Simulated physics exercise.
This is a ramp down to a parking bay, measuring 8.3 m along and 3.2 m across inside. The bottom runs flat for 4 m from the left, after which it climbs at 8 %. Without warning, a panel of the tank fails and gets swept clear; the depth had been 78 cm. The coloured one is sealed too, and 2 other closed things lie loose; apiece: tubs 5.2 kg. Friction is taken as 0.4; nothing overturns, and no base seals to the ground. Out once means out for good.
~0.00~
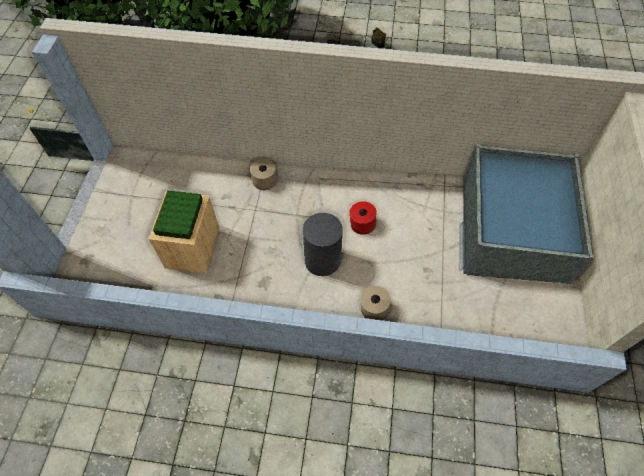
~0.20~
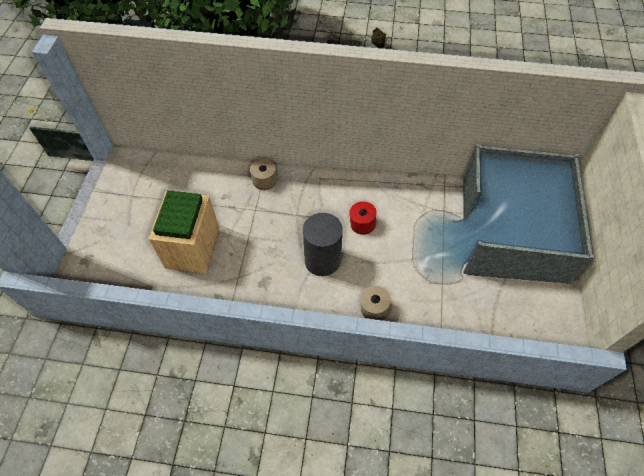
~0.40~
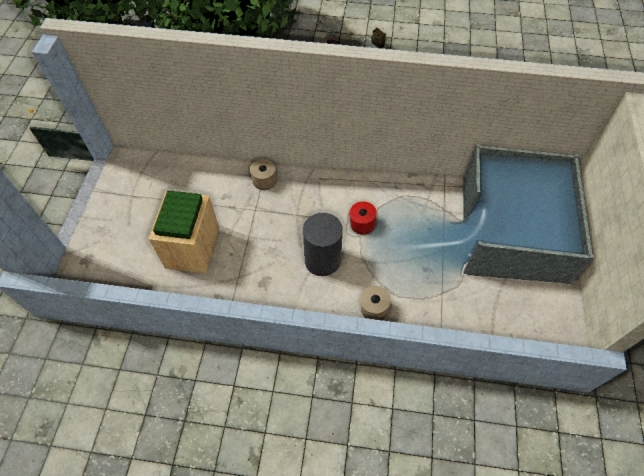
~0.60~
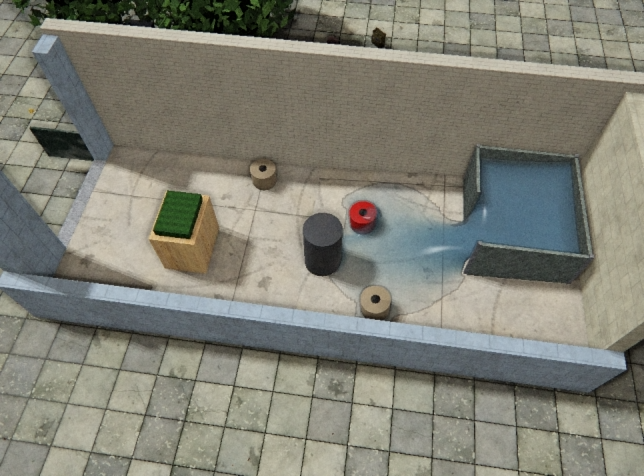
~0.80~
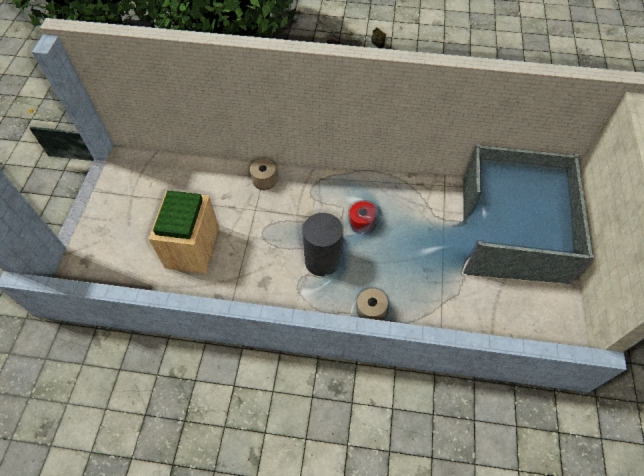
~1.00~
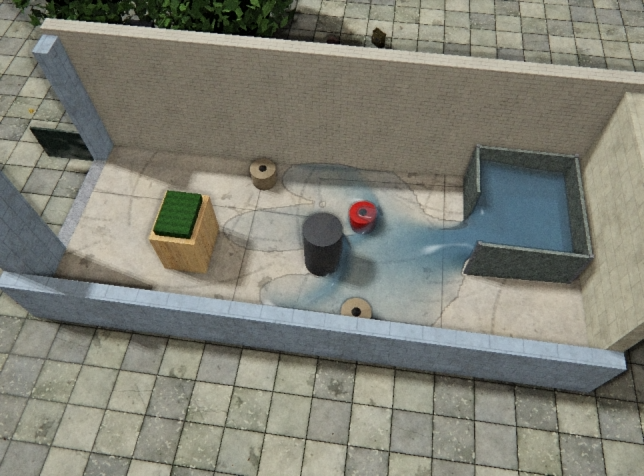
A blue water tank stands at the right end of a walled, pale-floored enclosure on grey paving, seen from above by a still camera. A red tub sits near the middle beside a dark grey cylinder, with two tan tubs nearby and a green-topped wooden box at left. The tank's left side opens, water spreads leftward around the cylinder, and the nearer tan tub shifts slightly left.
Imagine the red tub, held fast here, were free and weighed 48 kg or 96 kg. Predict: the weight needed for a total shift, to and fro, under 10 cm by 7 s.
The answer is none of the offered masses.
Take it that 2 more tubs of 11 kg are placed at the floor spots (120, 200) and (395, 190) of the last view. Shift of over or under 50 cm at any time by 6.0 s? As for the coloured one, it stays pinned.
Going in order, that's too far and then not that far.
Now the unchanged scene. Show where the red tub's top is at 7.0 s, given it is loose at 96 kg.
(320, 196).
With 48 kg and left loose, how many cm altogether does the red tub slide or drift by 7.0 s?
It covers about 400 cm altogether.
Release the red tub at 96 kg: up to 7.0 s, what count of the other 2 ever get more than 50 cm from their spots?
My count gives 2.
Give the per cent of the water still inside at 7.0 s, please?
72 %.
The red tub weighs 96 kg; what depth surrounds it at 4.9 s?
About 8 cm.
After 1.4 s the red tub would be 105 cm from its start with 48 kg and 26 cm from its start with 96 kg; 15 cm of water round it then.
After 3.1 s the red tub would be 323 cm from its start with 48 kg and 82 cm from its start with 96 kg; 11 cm of water round it then.
After 4.9 s the red tub would be 389 cm from its start with 48 kg and 82 cm from its start with 96 kg; 8 cm of water round it then.
After 7.0 s the red tub would be 389 cm from its start with 48 kg and 82 cm from its start with 96 kg; 6 cm of water round it then.
